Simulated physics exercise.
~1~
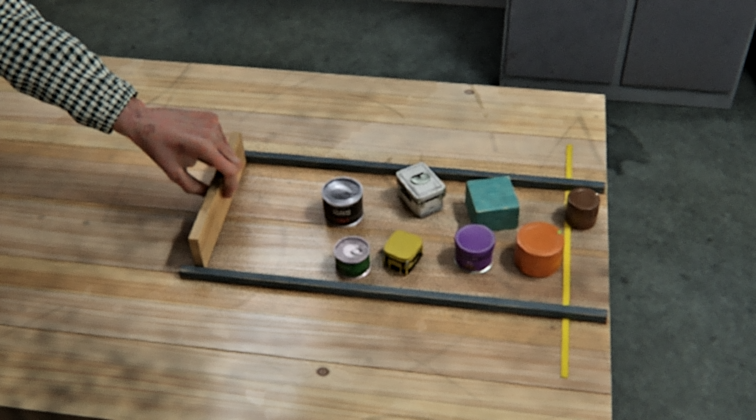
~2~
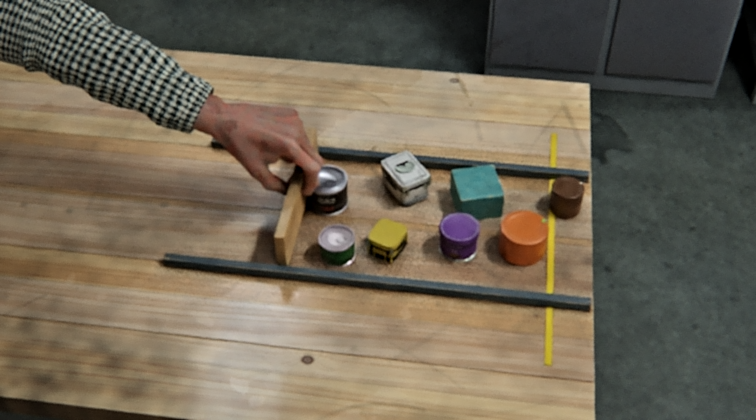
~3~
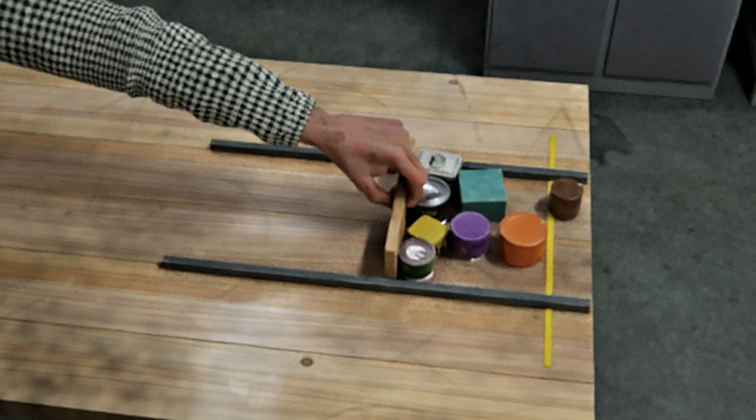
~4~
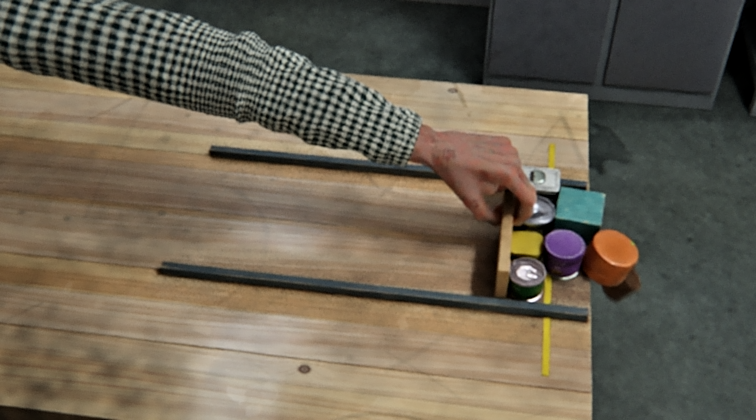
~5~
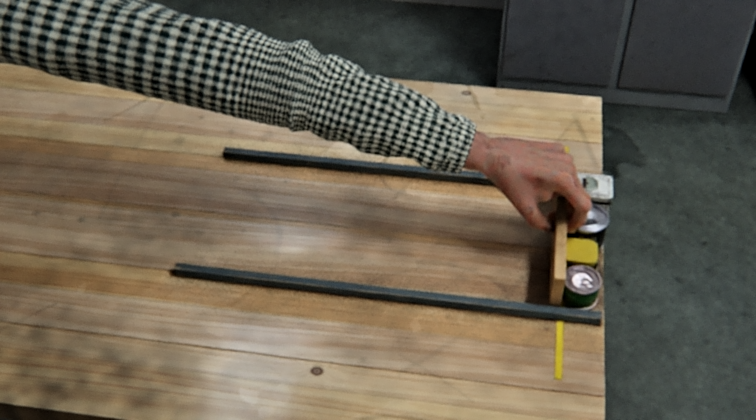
In this clip, a hand slides an upright wooden board rightward between two dark rails, bunching small tins, lids and blocks together and pushing them past a yellow tape strip, until the purple tin, turquoise block, orange lid and brown lid go off the table's end while others remain against the board.
